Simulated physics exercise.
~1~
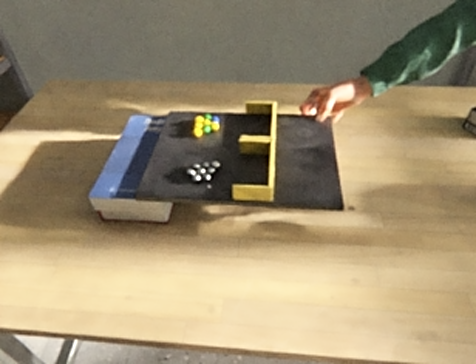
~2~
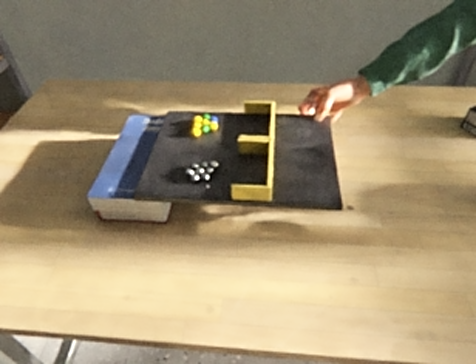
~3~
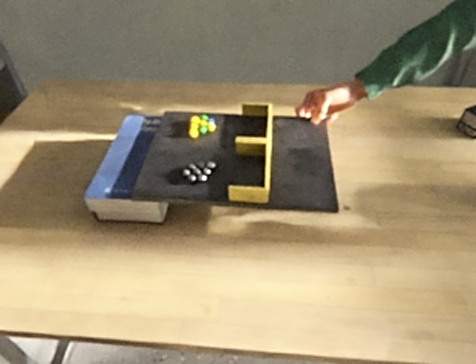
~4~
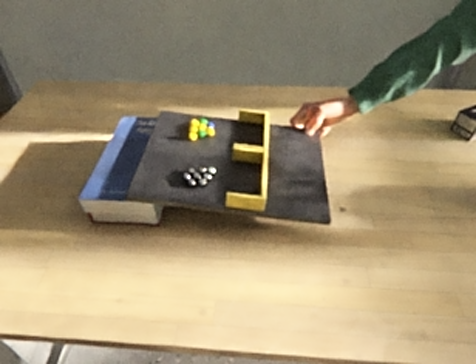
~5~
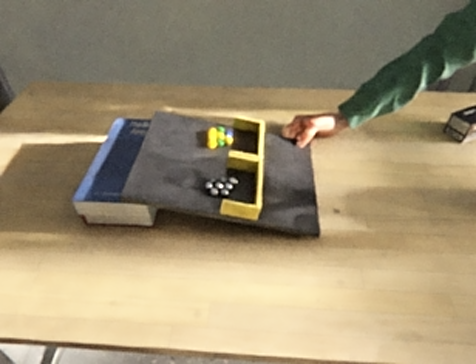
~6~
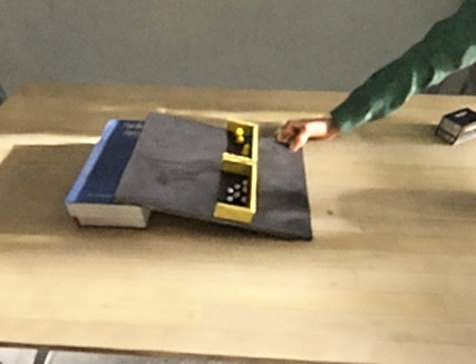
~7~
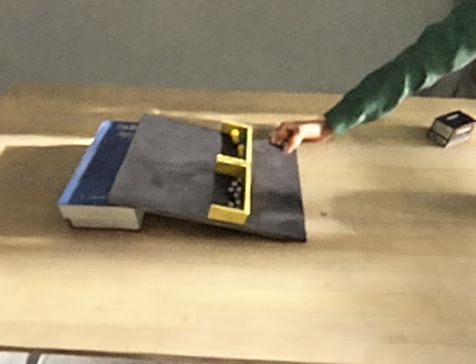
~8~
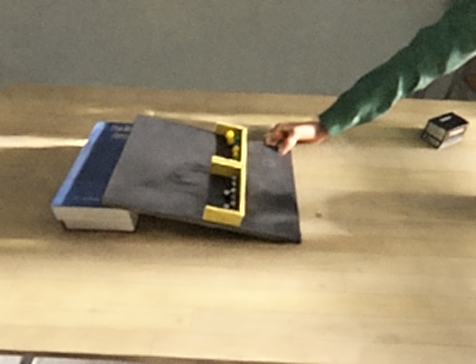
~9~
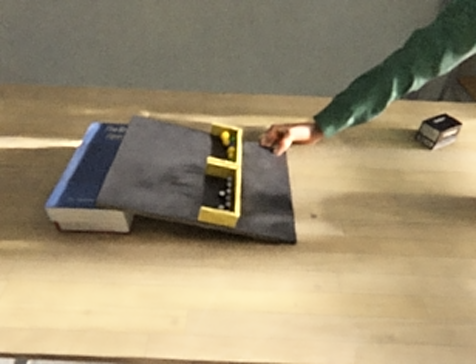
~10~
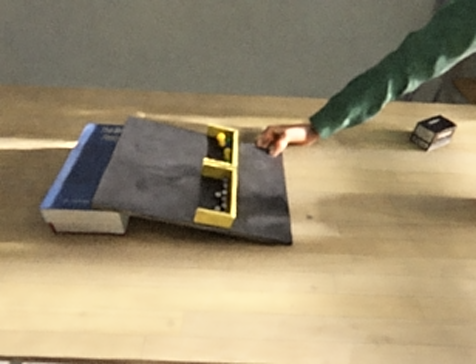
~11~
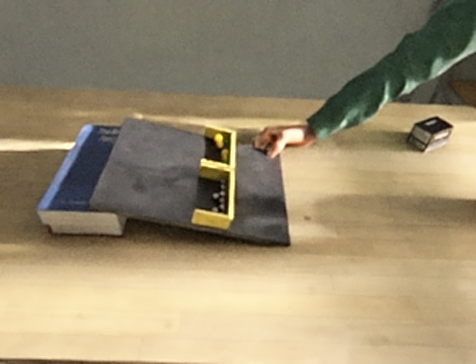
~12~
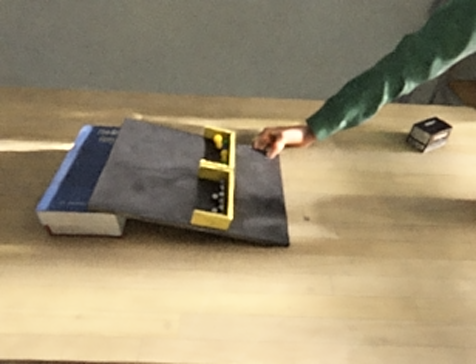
The video shows a hand lowering the right end of a dark board resting on a blue book until it meets the table, while a yellow cluster and a dark, shiny cluster slide right and end gathered against a yellow barrier on the tilted board.
